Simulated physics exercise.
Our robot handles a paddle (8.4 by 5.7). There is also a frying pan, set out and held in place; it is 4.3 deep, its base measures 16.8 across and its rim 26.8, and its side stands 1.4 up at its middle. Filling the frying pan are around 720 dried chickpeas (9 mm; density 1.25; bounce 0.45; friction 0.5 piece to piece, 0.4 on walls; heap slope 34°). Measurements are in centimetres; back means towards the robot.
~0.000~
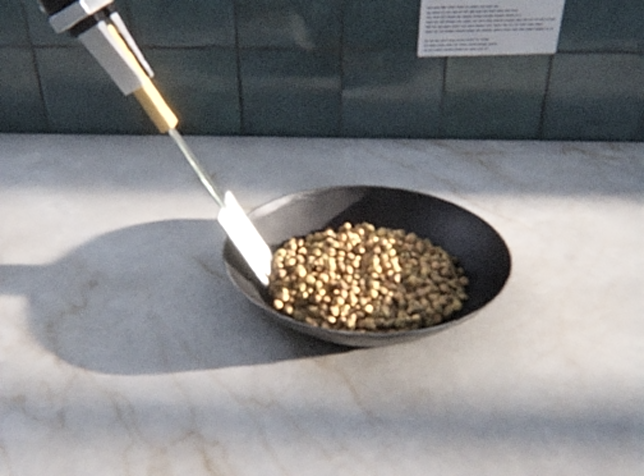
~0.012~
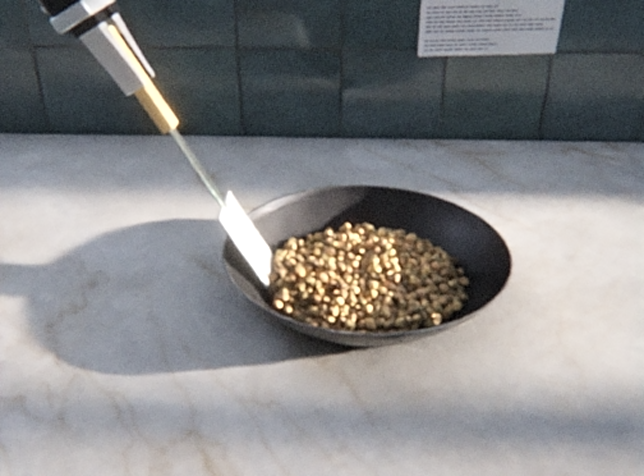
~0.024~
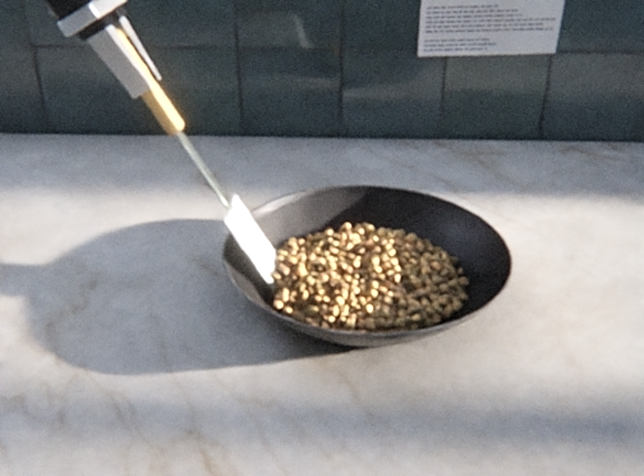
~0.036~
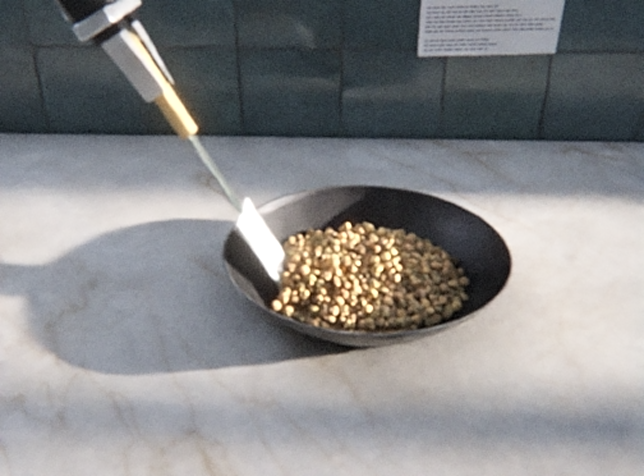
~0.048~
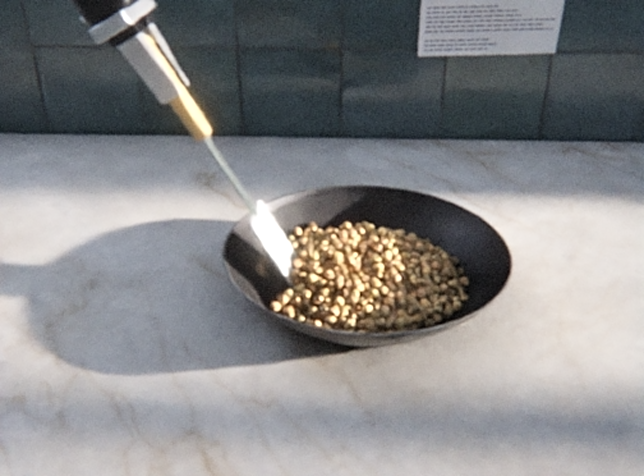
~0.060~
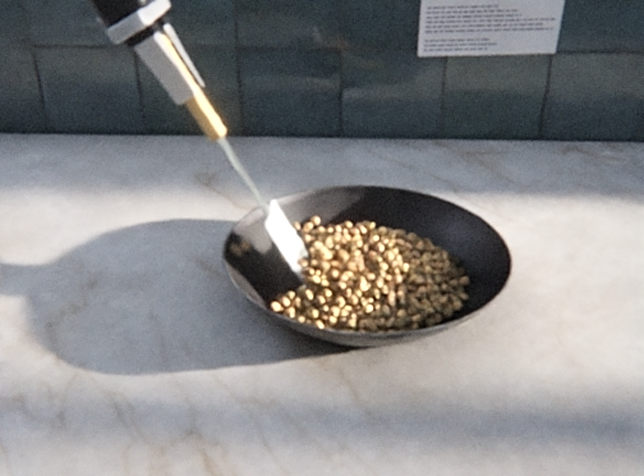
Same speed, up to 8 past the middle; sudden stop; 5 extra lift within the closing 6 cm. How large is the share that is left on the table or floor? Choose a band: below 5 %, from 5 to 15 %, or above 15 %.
From 5 to 15 %.
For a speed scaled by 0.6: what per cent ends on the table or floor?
Estimate: Approx. 0 %.
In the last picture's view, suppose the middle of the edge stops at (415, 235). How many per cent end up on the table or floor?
5 %, roughly.
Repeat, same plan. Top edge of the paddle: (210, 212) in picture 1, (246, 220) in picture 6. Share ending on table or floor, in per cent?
My guess would be close to 5 per cent.
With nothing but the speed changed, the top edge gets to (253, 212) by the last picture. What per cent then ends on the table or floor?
Share: Roughly 0 %.
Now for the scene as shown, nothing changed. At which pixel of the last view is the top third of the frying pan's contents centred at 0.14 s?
It is centred at about (408, 262).
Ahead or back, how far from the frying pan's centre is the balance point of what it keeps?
It rests close to 3.5 centimetres ahead of centre.
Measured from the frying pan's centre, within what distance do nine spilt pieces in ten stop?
That works out to near 80 cm.
After 0.10 s, sloping 61°, highest piece 12 above the table; 713 in the frying pan, 2 on the blade or in flight.
After 0.14 s, sloping 61°, highest piece 17 above the table; 713 in the frying pan, 2 on the blade or in flight.
After 0.36 s, sloping 61°, highest piece 15 above the table; 650 in the frying pan, 64 on the table or floor, 1 on the blade or in flight.
After 1.41 s, sloping 61°, highest piece 4 above the table; 650 in the frying pan, 65 on the table or floor.
At rest, 650 in the frying pan, 65 on the table or floor. That is 9 % on the table or floor.
